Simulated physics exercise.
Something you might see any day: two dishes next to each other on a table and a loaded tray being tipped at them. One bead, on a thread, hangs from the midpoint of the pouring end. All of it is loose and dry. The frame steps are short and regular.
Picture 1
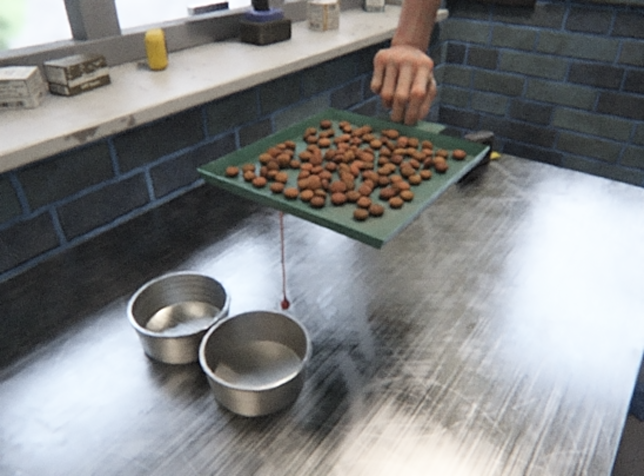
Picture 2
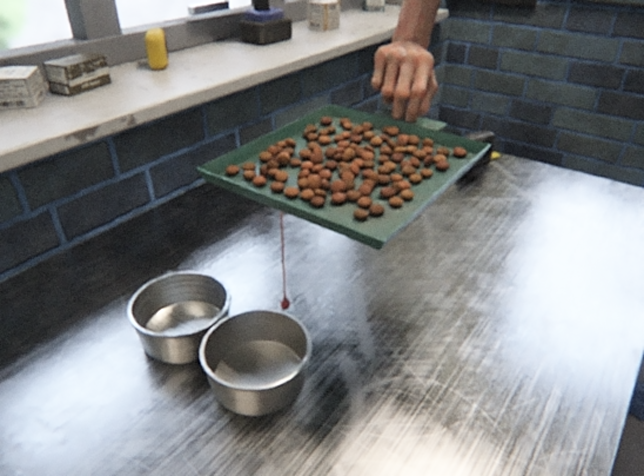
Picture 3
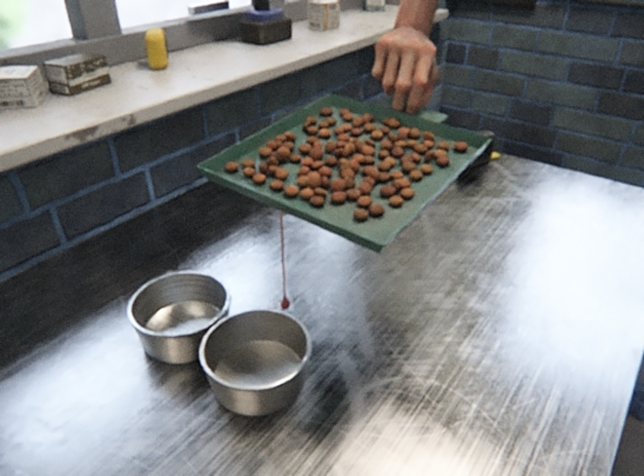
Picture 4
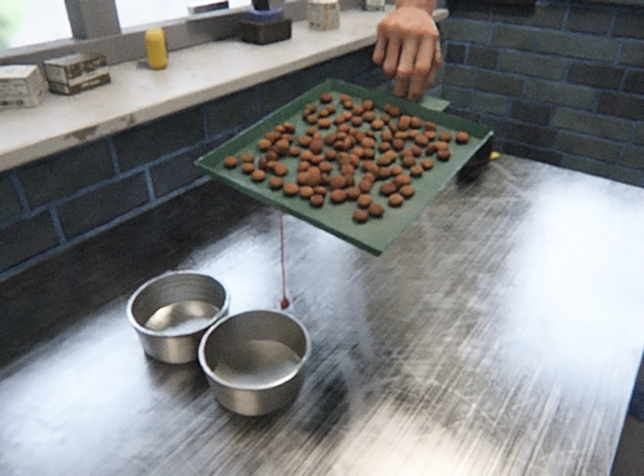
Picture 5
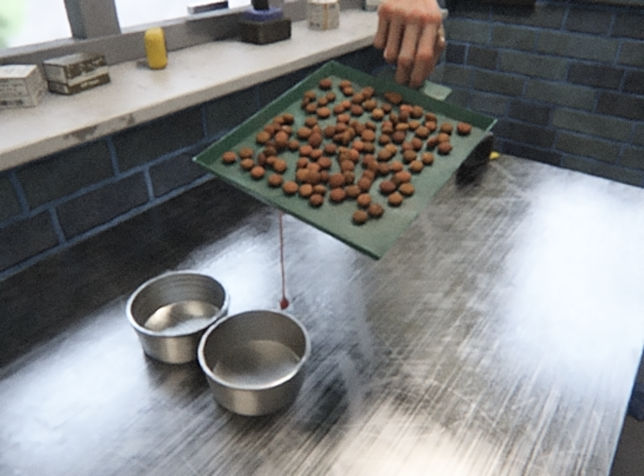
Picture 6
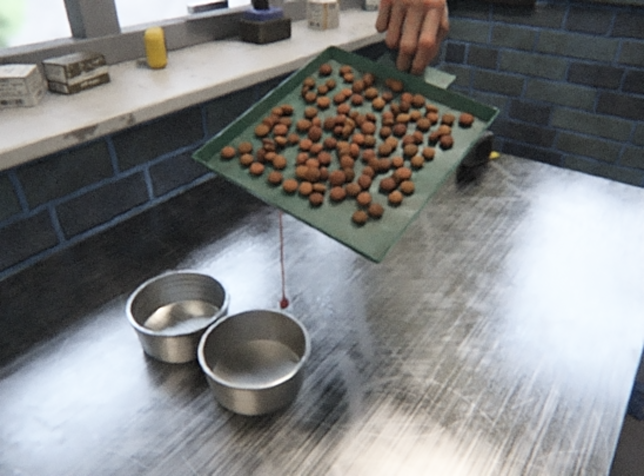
At first, a hand holds a green tray of brown kibble almost level above a metal table, with two round metal dishes below and a red bead hanging on a thread. Then the hand gradually raises the back of the tray, tilting it toward its lower right corner, while the dishes stay still.
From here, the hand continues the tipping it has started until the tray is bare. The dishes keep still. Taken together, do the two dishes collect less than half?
Yes, they get the smaller share.
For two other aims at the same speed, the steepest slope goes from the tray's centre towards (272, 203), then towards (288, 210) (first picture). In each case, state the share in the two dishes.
Well, 90 percent for one and then 70 percent for the other.
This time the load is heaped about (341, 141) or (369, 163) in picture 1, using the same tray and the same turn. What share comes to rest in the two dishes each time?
The first start gives 10 percent and the second 10 percent.
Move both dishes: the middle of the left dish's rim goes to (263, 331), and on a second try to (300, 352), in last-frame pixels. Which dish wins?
Result, try one: The dish at right; try two: The dish at left.
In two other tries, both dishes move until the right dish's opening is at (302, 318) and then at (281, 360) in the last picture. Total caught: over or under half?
In order, they'd catch a minor share, and next a minor share.
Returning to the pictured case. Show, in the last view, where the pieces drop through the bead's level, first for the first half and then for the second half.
The leading part at (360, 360), the rest of it at (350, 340).
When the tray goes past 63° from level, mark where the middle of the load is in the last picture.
The load is centred near (351, 222).
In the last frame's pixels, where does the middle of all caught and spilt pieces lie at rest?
The centre comes to rest close to (354, 403).
Soon after the last picture, tray tipped steeply; most on the tray; a small part in the air.
A little later, tray tipped right over; a stray few on the tray; a small part in the right dish; most outside both; a small part in the air.
Later still, tray tipped past a quarter turn; a small part in the right dish; nearly all outside both.
At rest, tray tipped past a quarter turn; a small part in the right dish; none in the left dish; nearly all outside both.
